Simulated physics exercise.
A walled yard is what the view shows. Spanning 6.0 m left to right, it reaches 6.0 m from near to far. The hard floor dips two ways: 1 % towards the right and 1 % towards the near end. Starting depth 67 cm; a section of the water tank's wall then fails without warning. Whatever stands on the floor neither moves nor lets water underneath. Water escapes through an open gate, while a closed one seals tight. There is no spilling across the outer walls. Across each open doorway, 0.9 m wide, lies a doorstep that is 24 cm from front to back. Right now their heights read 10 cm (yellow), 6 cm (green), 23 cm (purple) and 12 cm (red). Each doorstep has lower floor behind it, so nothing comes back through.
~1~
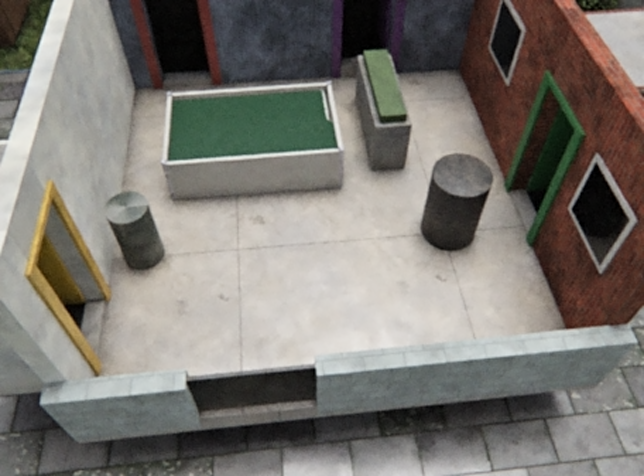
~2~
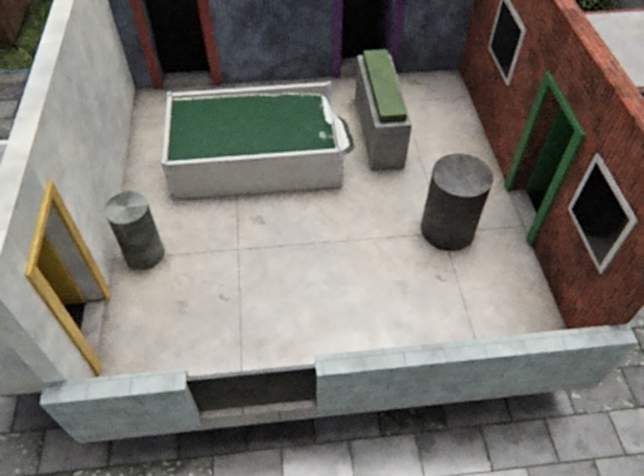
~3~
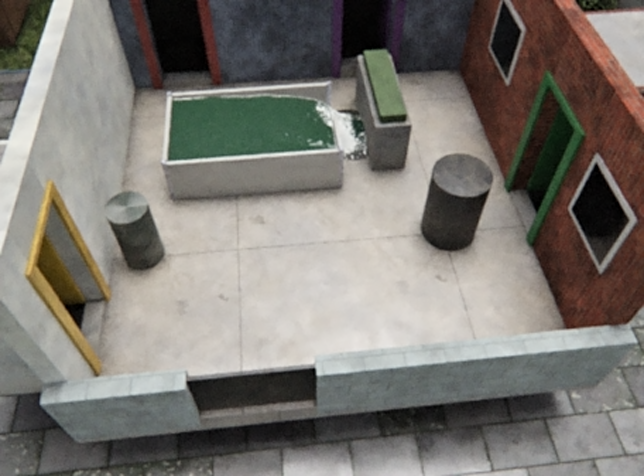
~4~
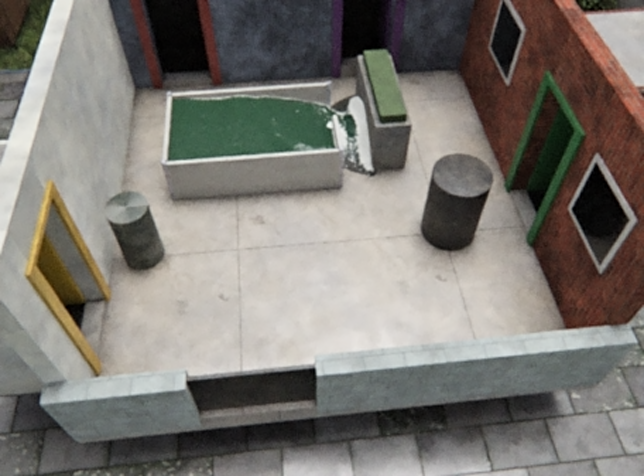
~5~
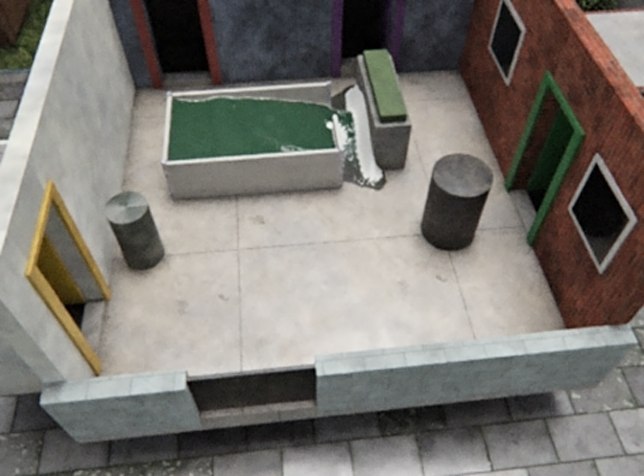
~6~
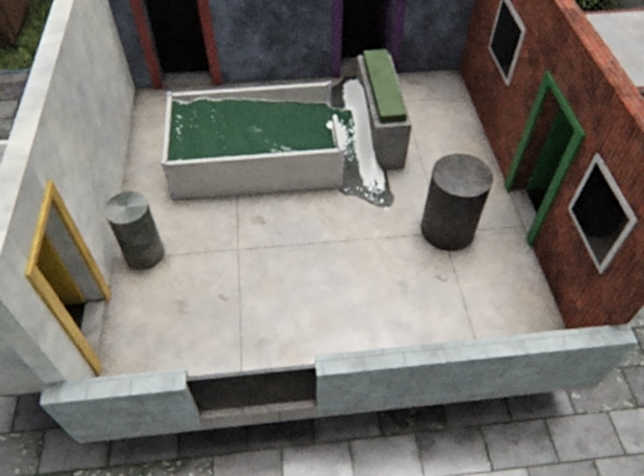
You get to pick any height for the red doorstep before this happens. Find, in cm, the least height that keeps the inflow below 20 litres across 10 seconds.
The least height is about 8 cm.
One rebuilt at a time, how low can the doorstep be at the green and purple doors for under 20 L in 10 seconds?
About 8.0 cm at green and 26 cm at purple.
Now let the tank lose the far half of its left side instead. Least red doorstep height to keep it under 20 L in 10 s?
Then the minimum is about 20 cm.
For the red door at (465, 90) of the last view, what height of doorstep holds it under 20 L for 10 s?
Around 11.0 cm would do it.
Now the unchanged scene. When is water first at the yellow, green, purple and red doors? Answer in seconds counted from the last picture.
Yellow 3.8 seconds, green 1.6 seconds, purple 0.1 seconds, red 0.9 seconds.
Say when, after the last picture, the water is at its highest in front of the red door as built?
5.0 s.
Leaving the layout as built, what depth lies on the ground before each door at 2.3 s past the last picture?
Door by door in centimetres - yellow 0, green 1, purple 19, red 4.
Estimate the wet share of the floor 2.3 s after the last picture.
I'd say near 55 percent.
Then, 0.7 s after the last picture water covers 20 % of the floor, deepest (55 cm) near (355, 130); it has not reached the red door.
Then, 2.3 s after the last picture water covers 55 % of the floor, deepest (36 cm) near (356, 138); 4 cm at the red door, 0 litres in over its 12 cm doorstep.
Then, 9.3 s after the last picture water covers 95 % of the floor, deepest (16 cm) near (562, 362); 7 cm at the red door, 2 litres in over its 12 cm doorstep.
At the red door as built, the water peaked near 12 cm, 4.9 s after the last picture.
Run again over the same 10 s with other heights there, 38 litres in over 6.5 cm, 12 litres over 9 cm. The limit of 20 litres is kept from about 8 cm up.
